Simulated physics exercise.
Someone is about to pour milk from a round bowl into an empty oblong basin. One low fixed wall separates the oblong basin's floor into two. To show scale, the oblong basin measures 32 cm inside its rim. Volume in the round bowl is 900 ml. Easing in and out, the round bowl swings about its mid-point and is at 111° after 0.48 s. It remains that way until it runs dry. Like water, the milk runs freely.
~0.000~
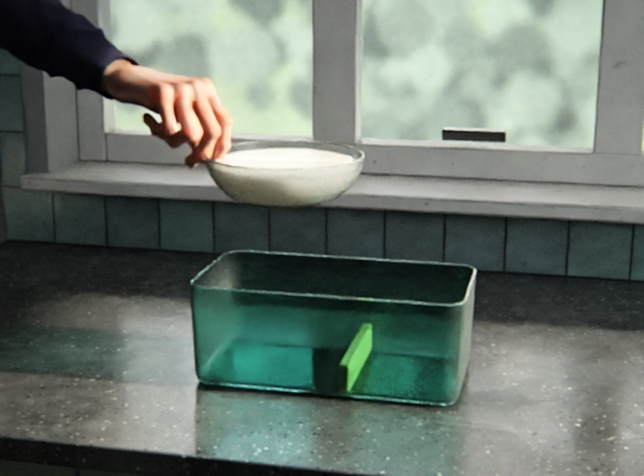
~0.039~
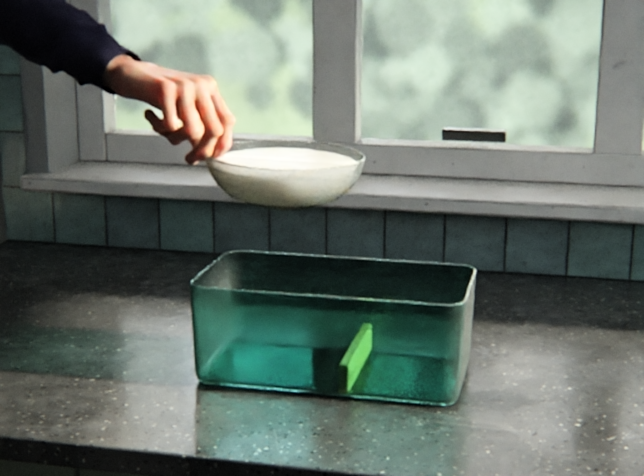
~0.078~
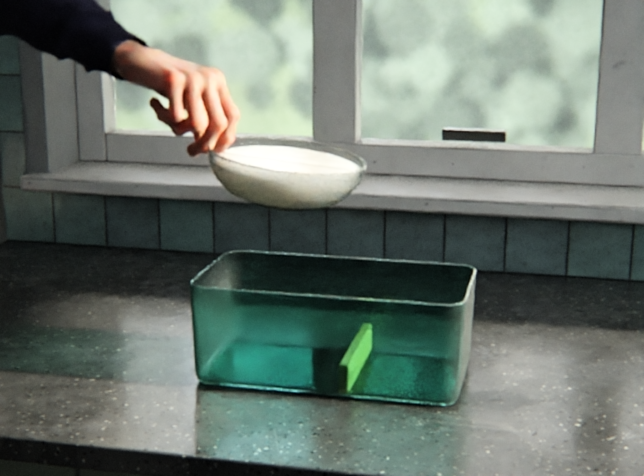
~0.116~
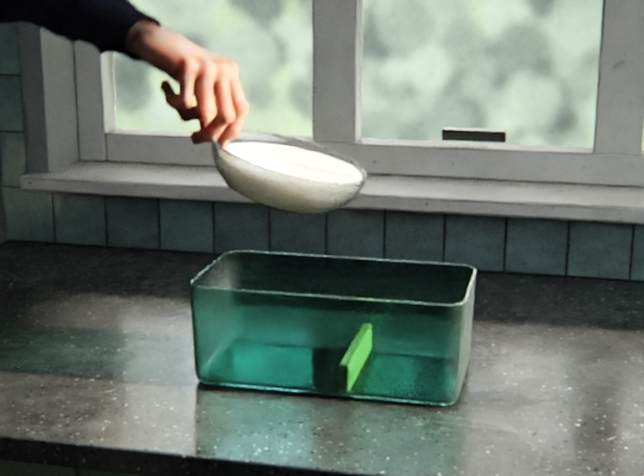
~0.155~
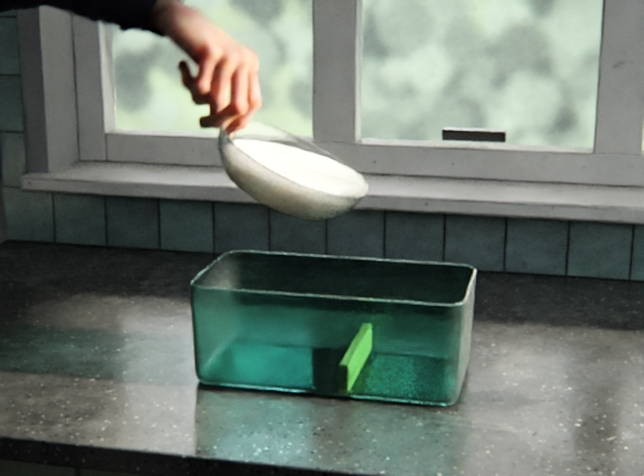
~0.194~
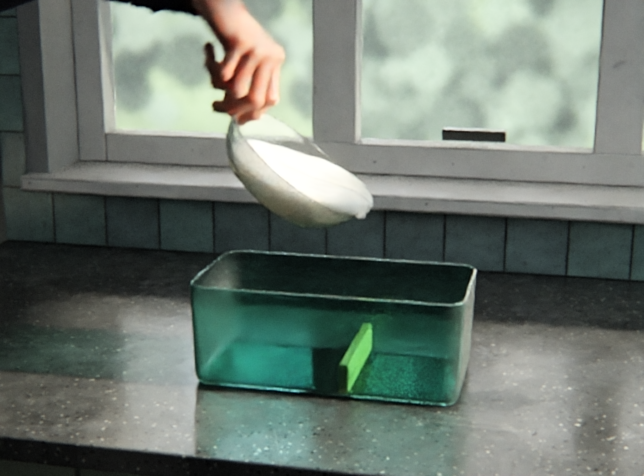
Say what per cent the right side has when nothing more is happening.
It has about 55 per cent.
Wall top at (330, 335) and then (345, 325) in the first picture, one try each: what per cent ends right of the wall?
Respectively close to 70 and 75 %.
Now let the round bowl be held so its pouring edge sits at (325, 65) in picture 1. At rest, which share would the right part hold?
Result then: Approx. 50 %.
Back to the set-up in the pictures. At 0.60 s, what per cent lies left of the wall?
20 %.
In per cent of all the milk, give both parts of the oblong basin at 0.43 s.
Around 18 percent on the left and 78 on the right.
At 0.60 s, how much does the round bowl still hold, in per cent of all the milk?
I'd say some 0 per cent remains.
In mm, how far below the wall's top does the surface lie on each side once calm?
The left comes to roughly 24 mm and the right to roughly 10 mm.
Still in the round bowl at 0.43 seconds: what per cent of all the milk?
0 %.
Then, 0.43 s in, the tilt is 108° and 0 per cent is still to pour, 17 is left of the wall and 78 right of it.
Then, 0.60 s in, the tilt is 111° and 0 per cent is still to pour, 20 is left of the wall and 52 right of it.
Then, 0.78 s in, the tilt is 111° and 1 per cent is still to pour, 22 is left of the wall and 60 right of it.
Then, 0.98 s in, the tilt is 111° and 0 per cent is still to pour, 38 is left of the wall and 57 right of it.
Finally, 40 per cent lies left of the wall, 55 right of it and 5 outside.
